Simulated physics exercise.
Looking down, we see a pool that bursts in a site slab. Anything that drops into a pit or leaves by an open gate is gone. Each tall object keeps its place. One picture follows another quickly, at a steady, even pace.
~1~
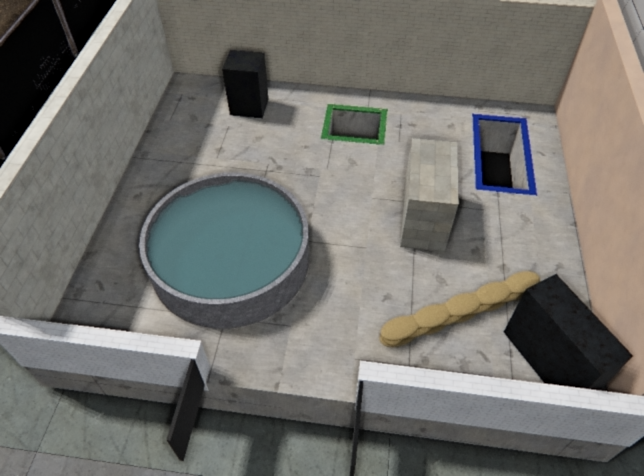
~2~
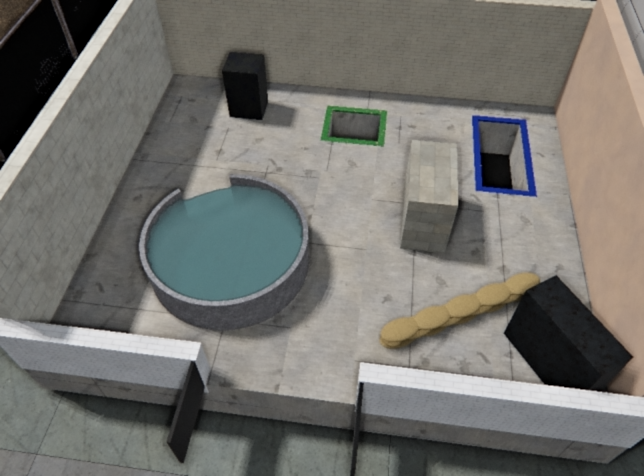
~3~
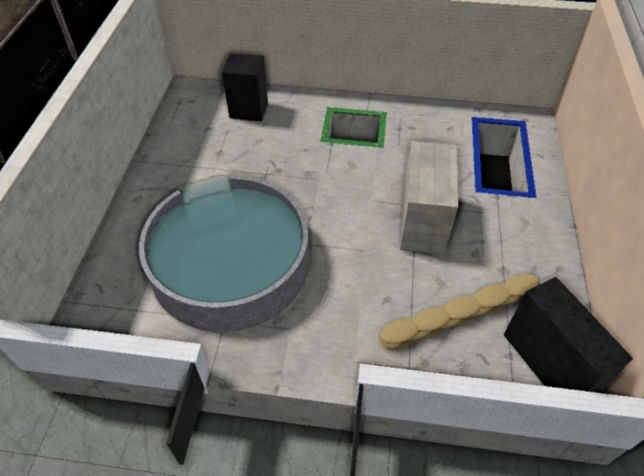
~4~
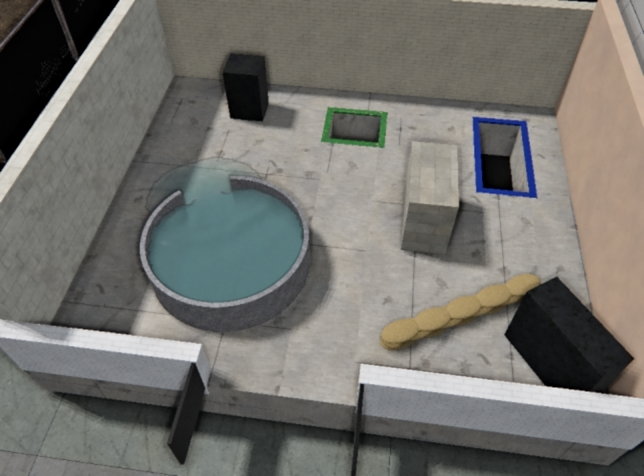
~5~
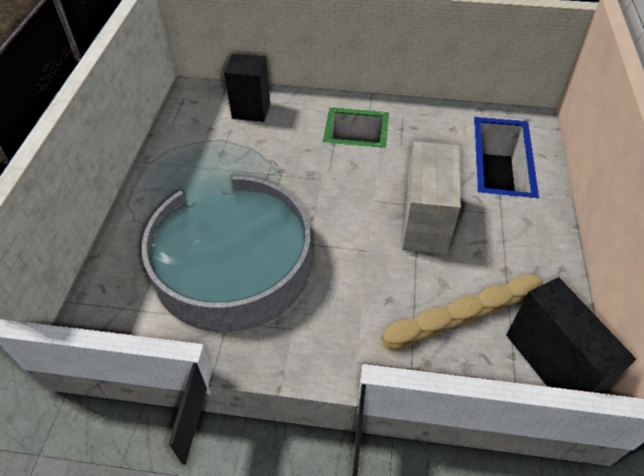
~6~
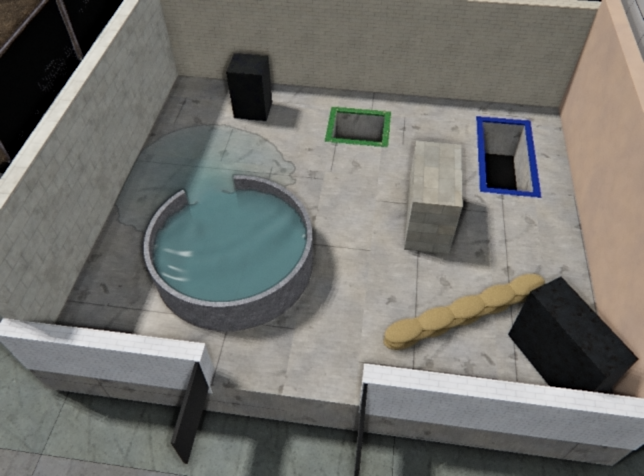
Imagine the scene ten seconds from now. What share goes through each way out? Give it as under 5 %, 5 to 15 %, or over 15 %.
In the end the gate stays lower than five per cent; the green pit goes higher than fifteen per cent; the blue pit sits in the mid range.
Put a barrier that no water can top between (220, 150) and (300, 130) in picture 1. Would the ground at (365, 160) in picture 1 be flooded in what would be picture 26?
Submerged.
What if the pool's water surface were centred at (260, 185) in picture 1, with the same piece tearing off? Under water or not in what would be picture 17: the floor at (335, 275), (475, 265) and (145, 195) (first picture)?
Spot 1 unwetted, spot 2 unwetted, spot 3 unwetted.
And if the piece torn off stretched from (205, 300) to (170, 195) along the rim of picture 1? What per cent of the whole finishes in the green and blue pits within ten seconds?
Per cent: Green 12, blue 2.
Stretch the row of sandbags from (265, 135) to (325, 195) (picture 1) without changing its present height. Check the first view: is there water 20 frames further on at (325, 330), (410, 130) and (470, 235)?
In turn: Untouched, untouched, untouched.
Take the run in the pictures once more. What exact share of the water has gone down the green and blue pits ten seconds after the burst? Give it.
Close to 20 in a hundred and 8 in a hundred, in that order.
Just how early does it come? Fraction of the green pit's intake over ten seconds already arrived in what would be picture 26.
Share at that point: Roughly 10 %.
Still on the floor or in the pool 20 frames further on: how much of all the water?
My figure is close to 98 percent.
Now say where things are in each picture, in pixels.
The first picture shows the pool at (226, 236) is whole and still.
In the second picture, the front is at a hidden place, out from the gap on the pool's far side.
In the third picture, the front is at (177, 192), out from the gap on the pool's far side.
In the fourth picture, water pours out on the pool's far side and has run to (214, 160).
In the fifth picture, the front is at (175, 152), out from the gap on the pool's far side.
In the sixth picture, water pours out on the pool's far side and has run to (176, 133).
A moment on, water covers 20 % of the floor; the gate 0 %, the green pit 0 %, the blue pit 0 %.
Next, water covers 25 % of the floor; the gate 0 %, the green pit 0 %, the blue pit 0 %.
Then, water covers 35 % of the floor; the gate 0 %, the green pit 2 %, the blue pit 0 %.
Later, water covers 45 % of the floor; the gate 0 %, the green pit 10 %, the blue pit 3 %.
In the end, water covers 65 % of the floor; the gate 0 %, the green pit 21 %, the blue pit 9 %.
